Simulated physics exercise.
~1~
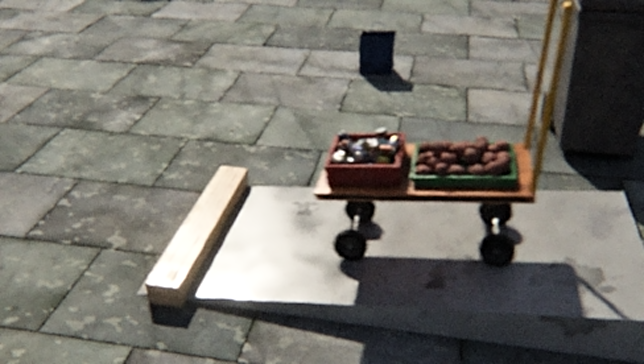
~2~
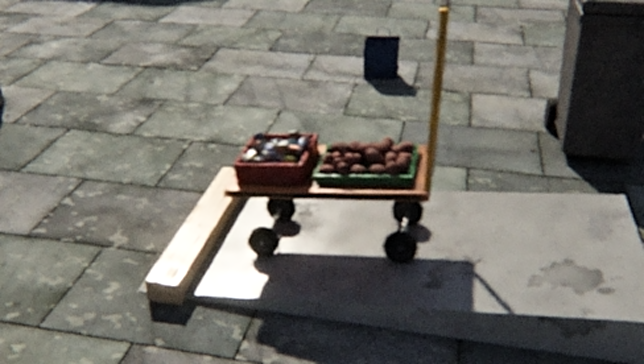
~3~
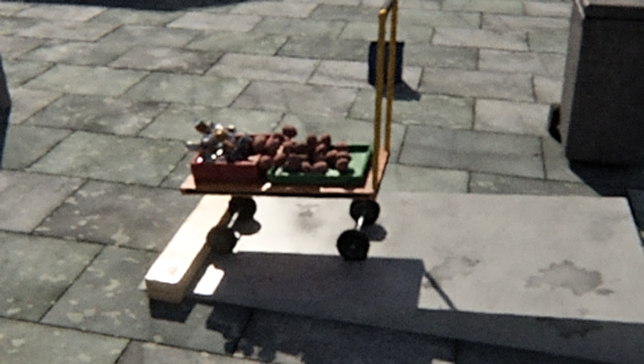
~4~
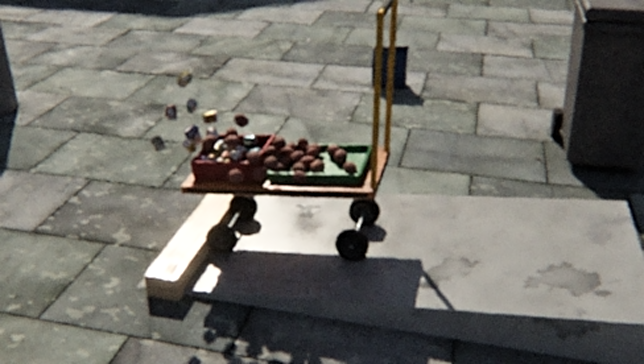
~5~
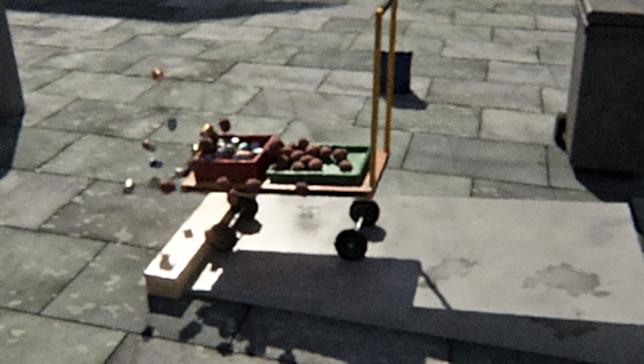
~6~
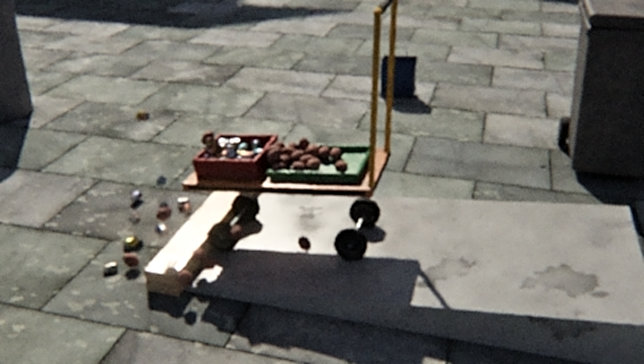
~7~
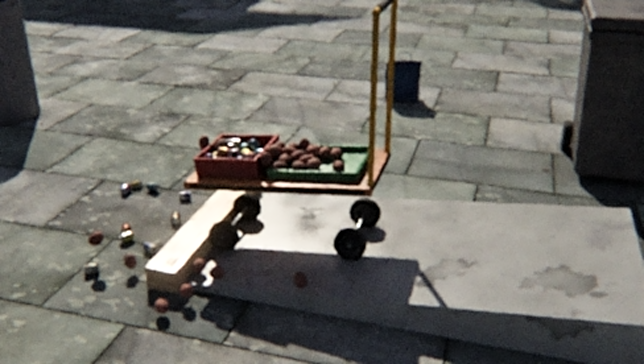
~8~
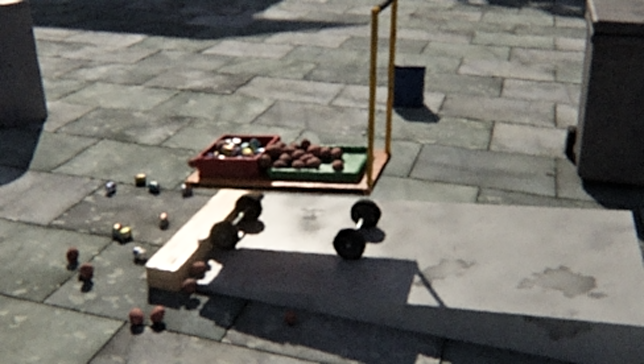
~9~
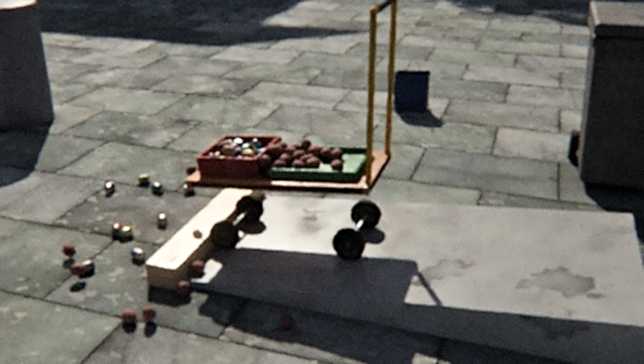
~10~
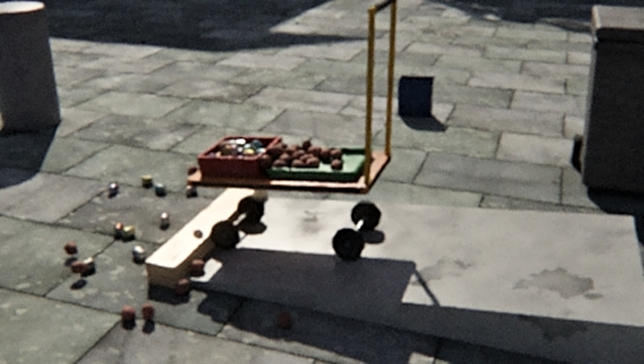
On a paved ramp, a trolley rolls left, stops at a low step, and spills cans and potatoes.
